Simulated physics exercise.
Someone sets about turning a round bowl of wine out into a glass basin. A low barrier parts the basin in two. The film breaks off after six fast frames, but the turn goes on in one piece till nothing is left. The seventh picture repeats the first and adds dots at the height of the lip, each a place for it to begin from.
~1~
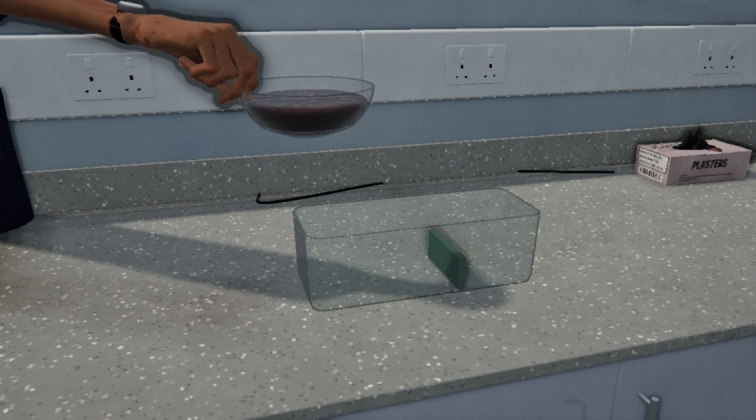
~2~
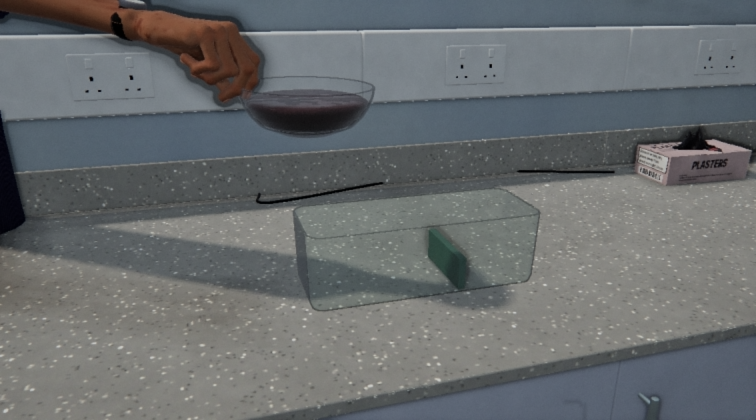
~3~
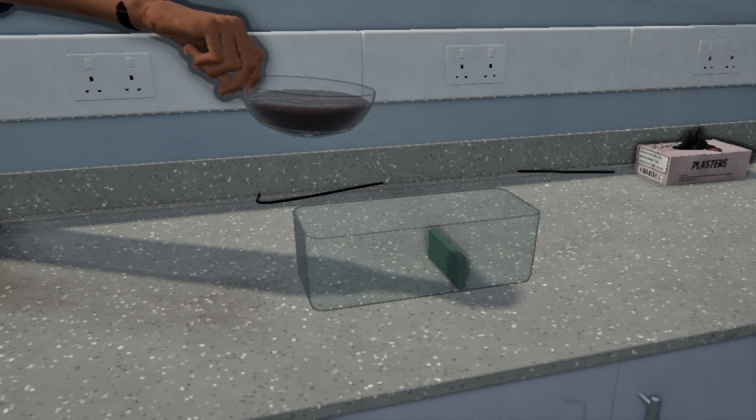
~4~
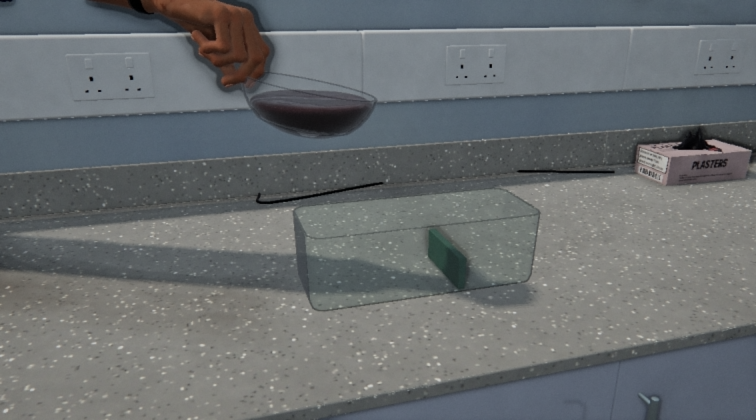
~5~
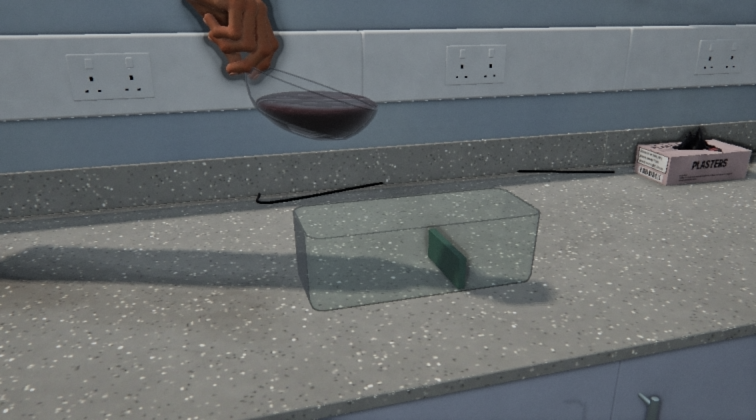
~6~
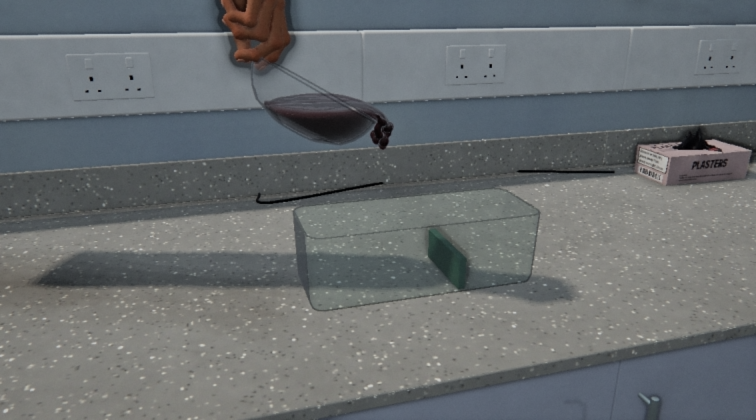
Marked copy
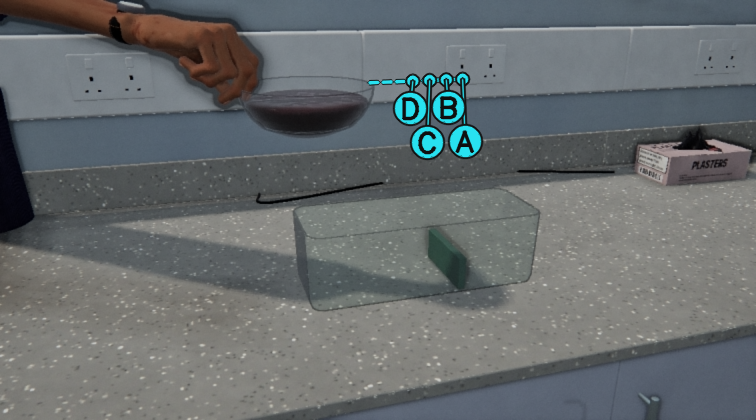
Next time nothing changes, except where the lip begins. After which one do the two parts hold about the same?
Take D.
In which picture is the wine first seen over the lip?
In picture 5.
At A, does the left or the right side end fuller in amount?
The right one.
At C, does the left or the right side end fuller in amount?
The right side.
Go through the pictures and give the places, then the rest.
Upright, lip at (369, 82); basin from (310, 310) to (529, 278); top of the wall at (447, 243); nothing has left yet, in the first picture.
Upright, lip at (370, 84); nothing has left yet, in the second picture.
Tipped about 5°, lip at (371, 88); nothing has left yet, in the third picture.
Tipped about 12°, lip at (373, 96); nothing has left yet, in the fourth picture.
Tipped about 20°, lip at (373, 106); wine is over the lip, down to (373, 106), in the fifth picture.
Tipped about 31°, lip at (372, 117); wine is over the lip, down to (380, 145), in the sixth picture.
On the marked copy, A at (462, 79); B at (446, 79); C at (429, 80); D at (412, 81).
Choosing A, about 13 % ends left of the wall and 86 % right of it.
Choosing B, about 16 % ends left of the wall and 83 % right of it.
Choosing C, about 30 % ends left of the wall and 69 % right of it.
Choosing D, about 49 % ends left of the wall and 50 % right of it.
